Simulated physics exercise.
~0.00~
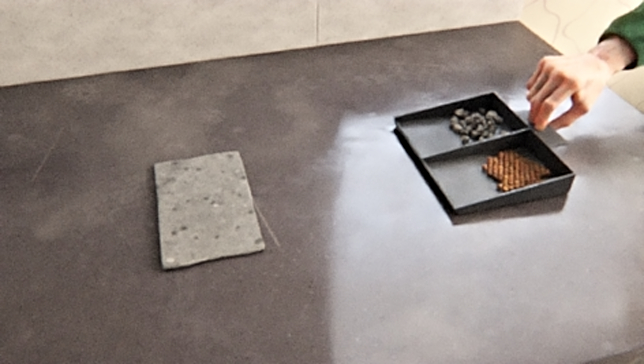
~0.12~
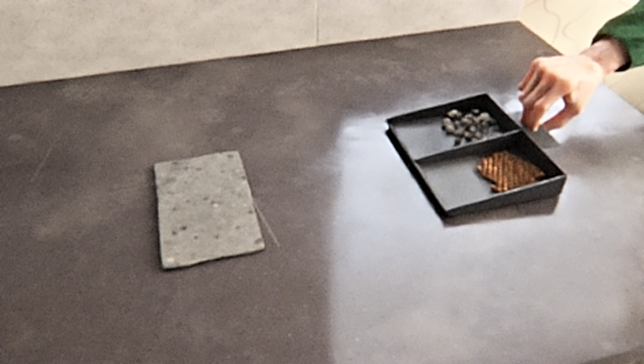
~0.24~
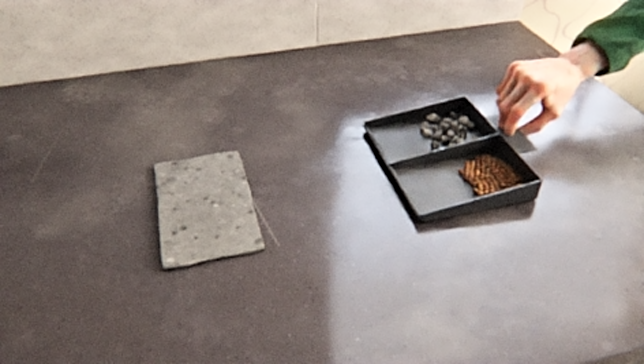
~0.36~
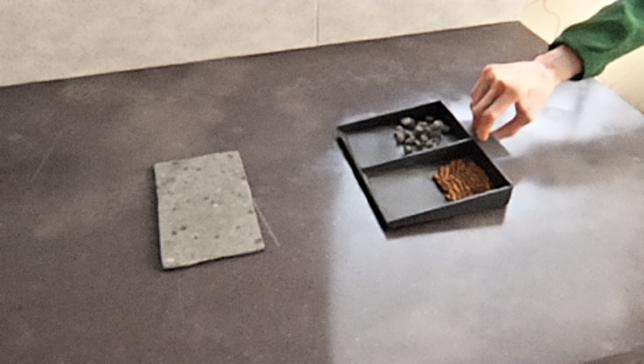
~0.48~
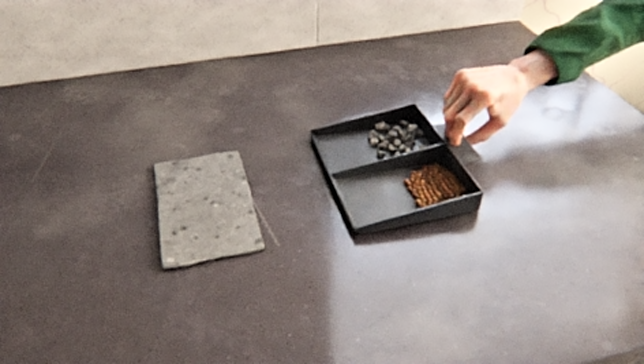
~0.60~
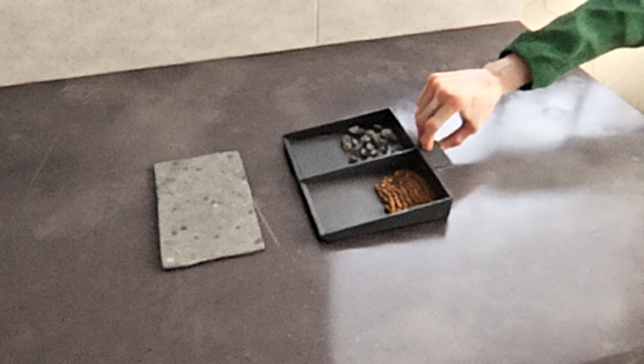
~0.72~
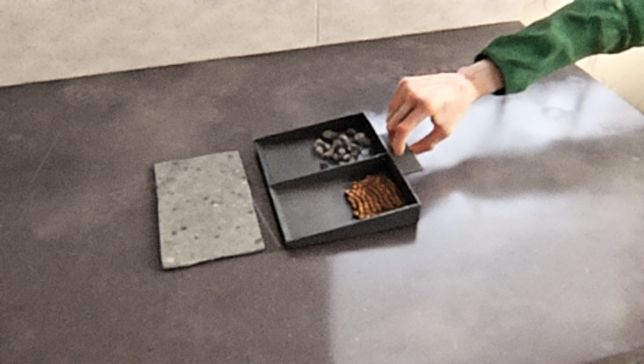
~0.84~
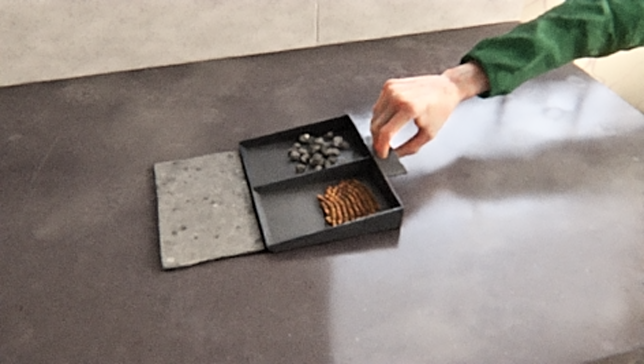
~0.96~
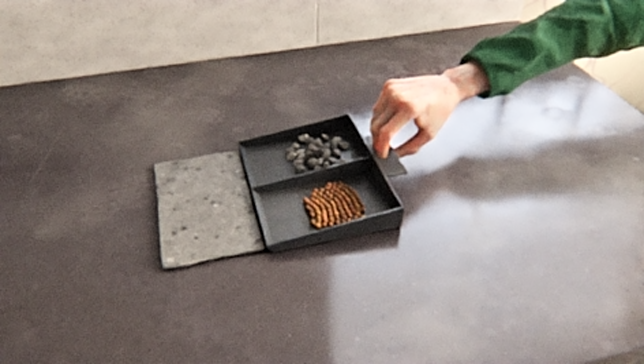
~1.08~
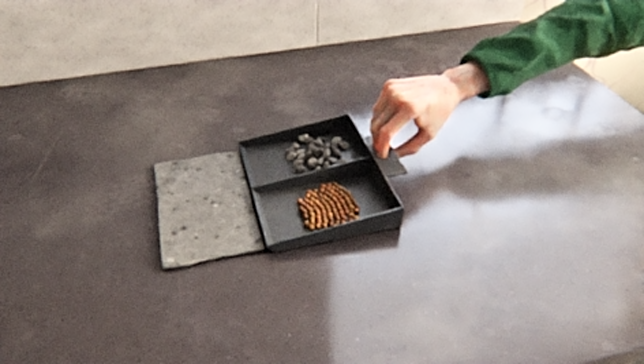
Hand in green sleeve sliding a divided black tray of dark pebbles and orange-brown pieces left until it stops against grey slab.
